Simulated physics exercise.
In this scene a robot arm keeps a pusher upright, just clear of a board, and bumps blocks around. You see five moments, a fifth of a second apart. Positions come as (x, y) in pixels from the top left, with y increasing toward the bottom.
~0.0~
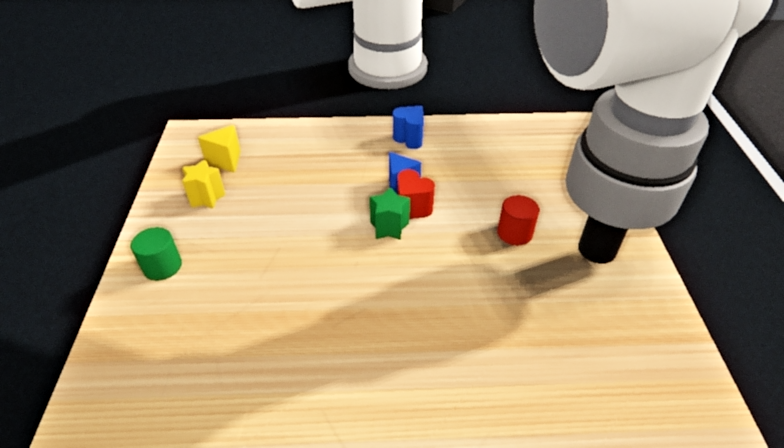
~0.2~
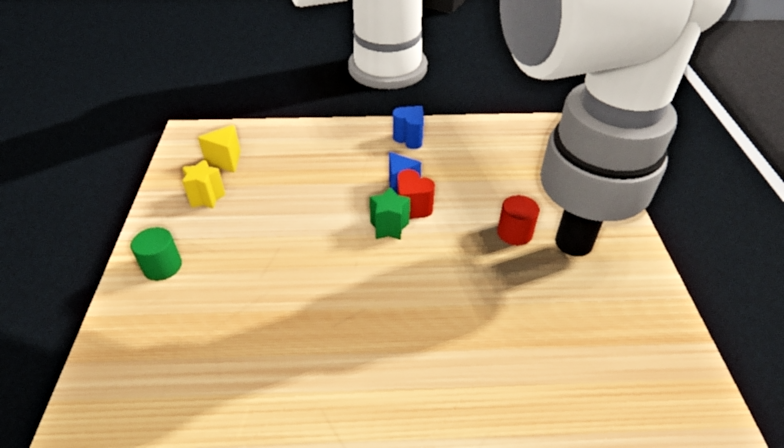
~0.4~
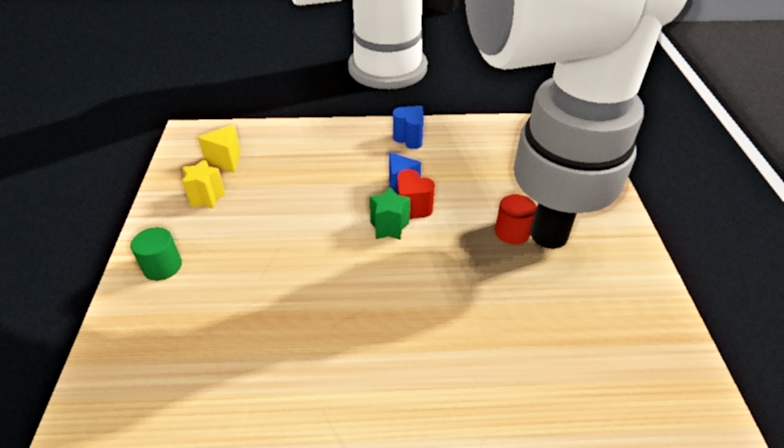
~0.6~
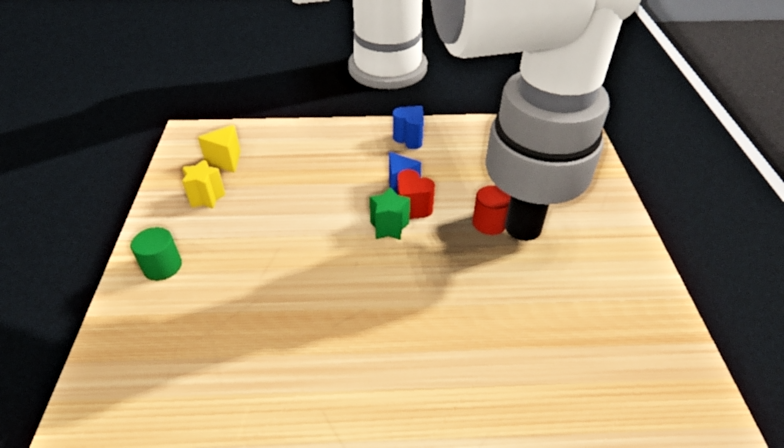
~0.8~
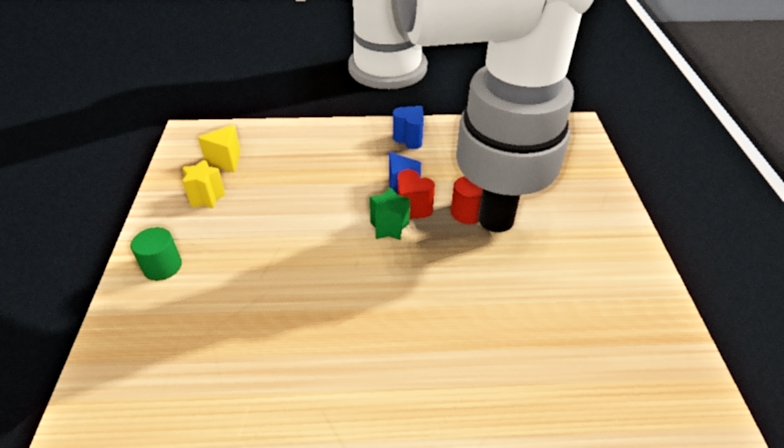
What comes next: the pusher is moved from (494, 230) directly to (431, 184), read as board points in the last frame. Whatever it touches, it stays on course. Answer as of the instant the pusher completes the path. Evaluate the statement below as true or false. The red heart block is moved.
The statement is incorrect.
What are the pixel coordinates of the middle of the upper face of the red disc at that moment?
Answer: (409, 143).
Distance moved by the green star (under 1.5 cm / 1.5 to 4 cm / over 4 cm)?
The green star ends up very close, under 1.5 cm away.
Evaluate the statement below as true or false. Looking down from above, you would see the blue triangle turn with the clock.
My answer: False.
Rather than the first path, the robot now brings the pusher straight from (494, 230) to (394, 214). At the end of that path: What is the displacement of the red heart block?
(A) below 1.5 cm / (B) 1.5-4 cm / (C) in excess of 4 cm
C: In excess of 4 cm.
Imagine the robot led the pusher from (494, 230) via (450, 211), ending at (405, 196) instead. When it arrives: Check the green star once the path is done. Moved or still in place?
It will be nudged away from its spot.
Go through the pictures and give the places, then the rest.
In the first frame, pusher's lower end (597, 250); green star (389, 201); blue triangle (401, 162); red heart block (414, 182); red disc (521, 206).
In the second frame, pusher (574, 243); blocks still.
In the third frame, pusher (549, 236); red disc (518, 205).
In the fourth frame, pusher (523, 228); red disc (495, 196).
In the fifth frame, pusher (496, 220); green star (389, 201); blue triangle (401, 162); red heart block (414, 182); red disc (471, 186).
What follows on the original path. One third of the way, pusher (473, 204); red disc (448, 171).
Two thirds of the way, pusher (451, 188); blue triangle (394, 160), turned 30° anticlockwise; red disc (428, 156).
At the end, pusher (432, 174); green star still; blue triangle (388, 156), turned 85° anticlockwise; red heart block still; red disc (409, 143).
